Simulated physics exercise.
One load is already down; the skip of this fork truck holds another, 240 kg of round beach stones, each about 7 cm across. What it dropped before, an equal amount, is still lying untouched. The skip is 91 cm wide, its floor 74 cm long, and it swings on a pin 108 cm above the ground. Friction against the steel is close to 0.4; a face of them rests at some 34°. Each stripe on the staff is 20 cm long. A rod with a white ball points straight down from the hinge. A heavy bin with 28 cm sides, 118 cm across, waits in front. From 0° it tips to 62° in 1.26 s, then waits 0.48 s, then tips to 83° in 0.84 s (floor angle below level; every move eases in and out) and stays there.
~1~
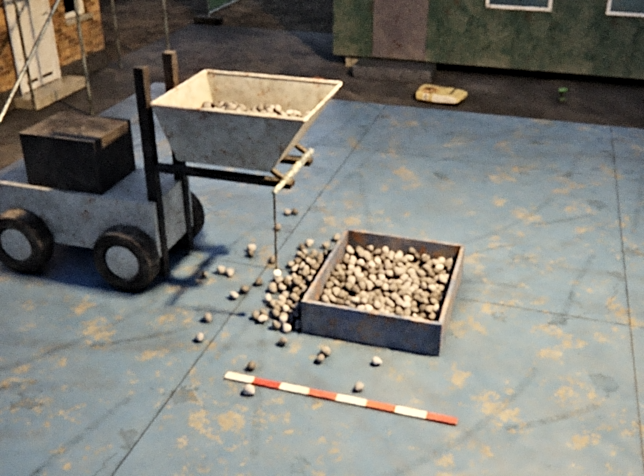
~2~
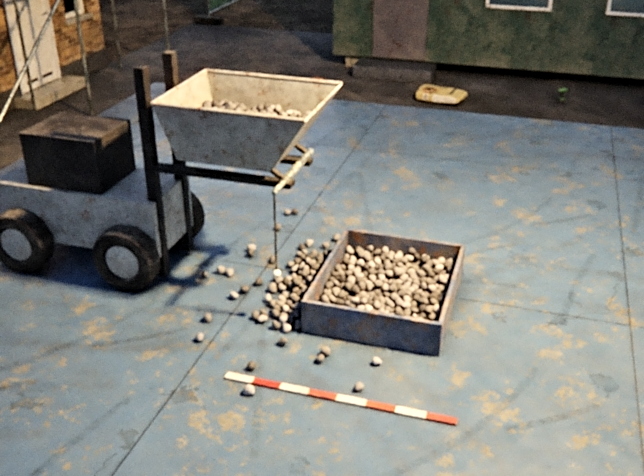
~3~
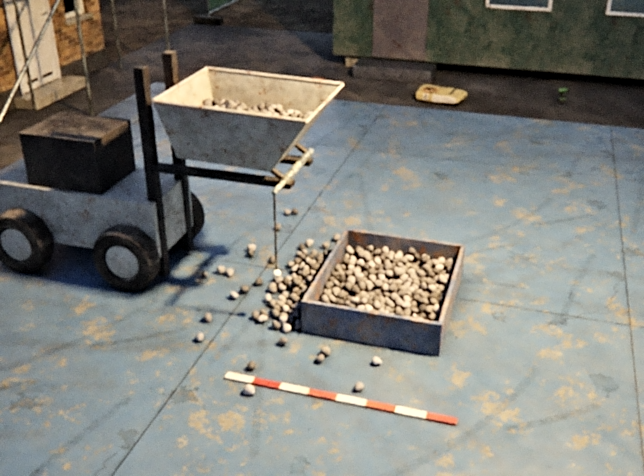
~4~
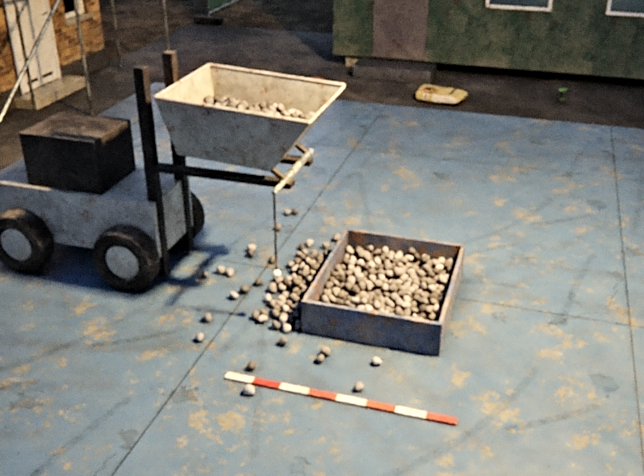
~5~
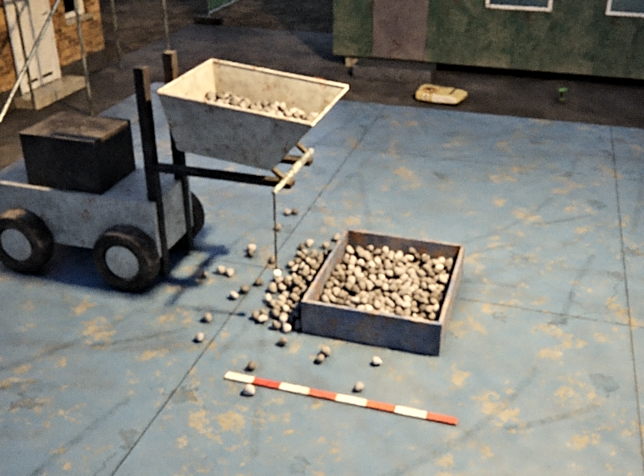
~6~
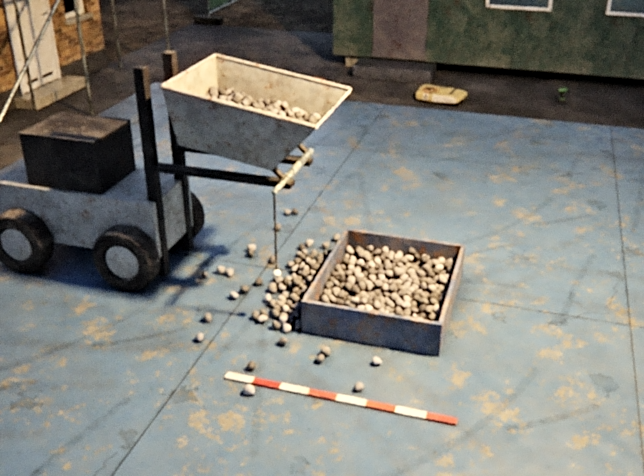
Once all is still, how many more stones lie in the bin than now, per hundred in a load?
Some 85 per cent is added.
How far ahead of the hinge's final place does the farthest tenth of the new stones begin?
Roughly 150 cm ahead of it.
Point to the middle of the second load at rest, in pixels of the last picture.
Near (418, 281).
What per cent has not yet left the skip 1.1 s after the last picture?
About 95 per cent.
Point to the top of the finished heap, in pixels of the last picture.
Around (418, 267).
Then, 0.6 s after the last picture the floor is at 52°; in per cent of one load, 100 in the skip, 24 short of the bin, 74 in the bin, 1 beside or beyond the bin; the foremost stones are at (443, 305).
Then, 1.1 s after the last picture the floor is at 62°; in per cent of one load, 95 in the skip, 24 short of the bin, 79 in the bin, 1 beside or beyond the bin; the foremost stones are at (445, 305).
Then, 2.7 s after the last picture the floor is at 83°; in per cent of one load, 3 in the skip, 24 short of the bin, 162 in the bin, 11 beside or beyond the bin; the foremost stones are past the picture's edge.
Then, 5.1 s after the last picture the floor is at 83°; in per cent of one load, 0 in the skip, 24 short of the bin, 159 in the bin, 16 beside or beyond the bin; the foremost stones are past the picture's edge. Net gain in the bin, 85.
